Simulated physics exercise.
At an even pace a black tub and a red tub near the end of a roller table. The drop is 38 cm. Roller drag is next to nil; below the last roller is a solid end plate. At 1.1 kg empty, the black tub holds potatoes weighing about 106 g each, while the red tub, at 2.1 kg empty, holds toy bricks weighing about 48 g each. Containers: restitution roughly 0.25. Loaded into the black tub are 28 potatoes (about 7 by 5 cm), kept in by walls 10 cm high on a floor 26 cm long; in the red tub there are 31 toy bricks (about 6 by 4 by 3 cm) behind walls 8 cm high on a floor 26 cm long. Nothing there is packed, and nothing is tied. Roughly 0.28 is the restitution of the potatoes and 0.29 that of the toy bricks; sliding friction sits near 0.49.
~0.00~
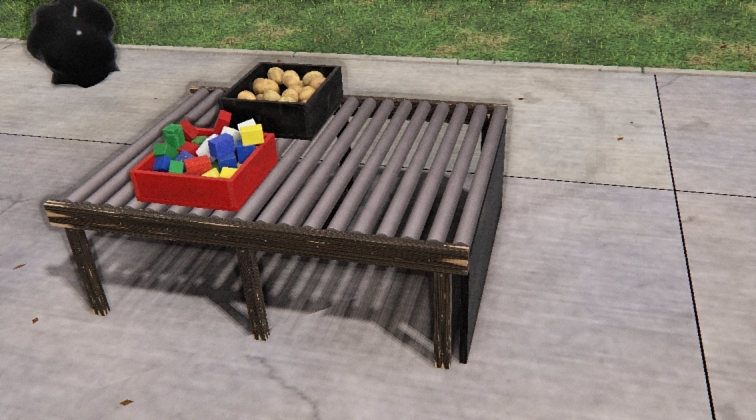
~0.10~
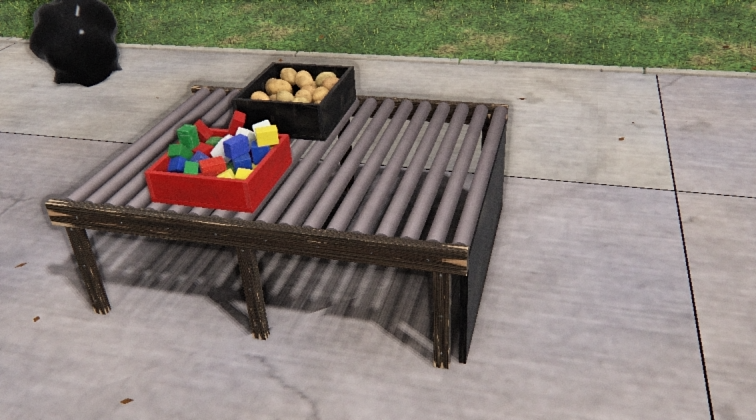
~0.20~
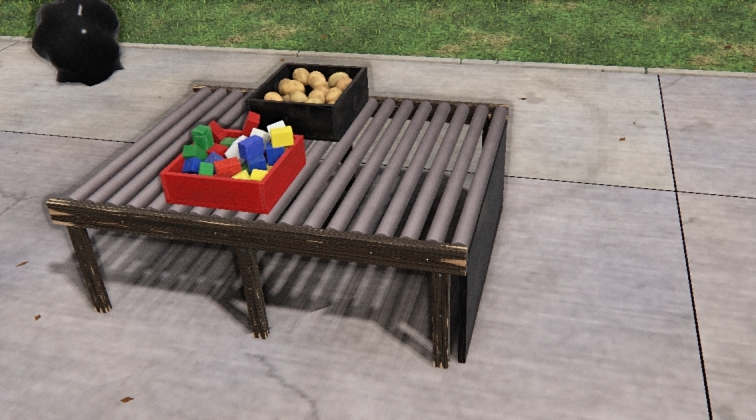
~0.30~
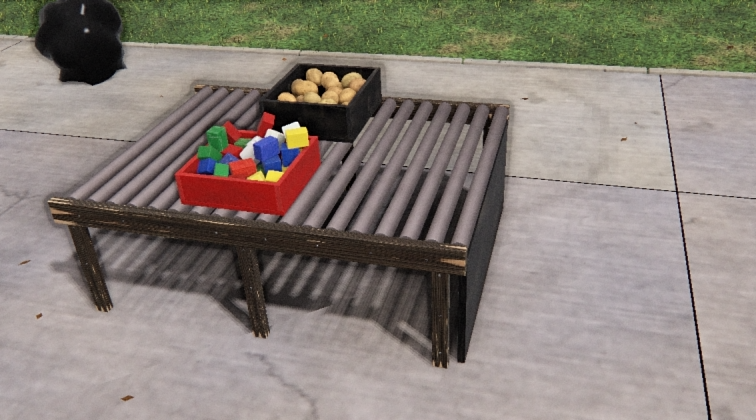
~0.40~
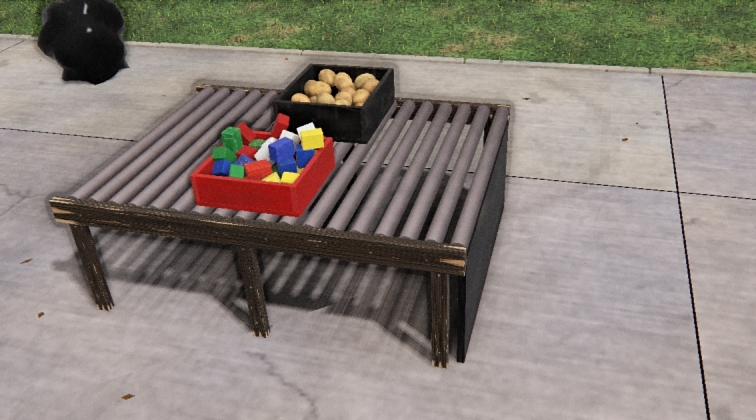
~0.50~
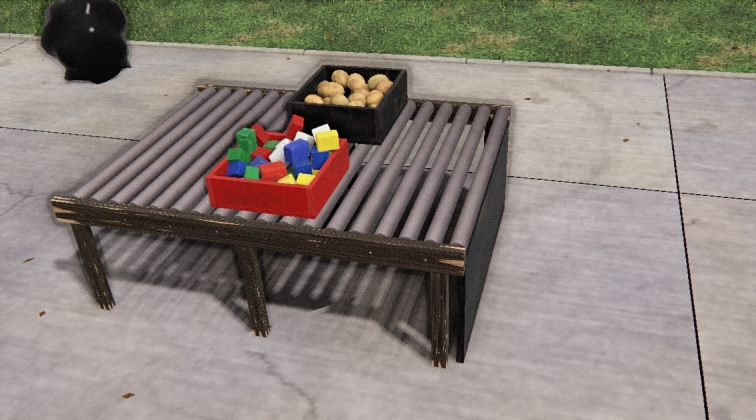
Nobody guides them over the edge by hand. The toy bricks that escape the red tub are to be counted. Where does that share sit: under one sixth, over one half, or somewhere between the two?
I expect over one-half of the load to come out.
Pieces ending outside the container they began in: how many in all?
About 55.
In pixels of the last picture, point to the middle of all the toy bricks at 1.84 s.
Their middle is around (497, 183).
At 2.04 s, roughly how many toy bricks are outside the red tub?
Roughly 5 of them.
After 1.29 s, the overhang begins.
After 1.84 s, the black tub leans 28° with 0 of 28 out and the red tub is level with 0 of 31 out.
After 2.04 s, the black tub has gone over with 0 of 28 out and the red tub leans 48° with 5 of 31 out.
After 2.39 s, the black tub has gone over with 25 of 28 out and the red tub has gone over with 17 of 31 out.
Outcome (at 3.33 s), the black tub leans 60° with 28 of 28 out and the red tub leans 57° with 25 of 31 out. Asked share, 25 of 31, 81 per cent.
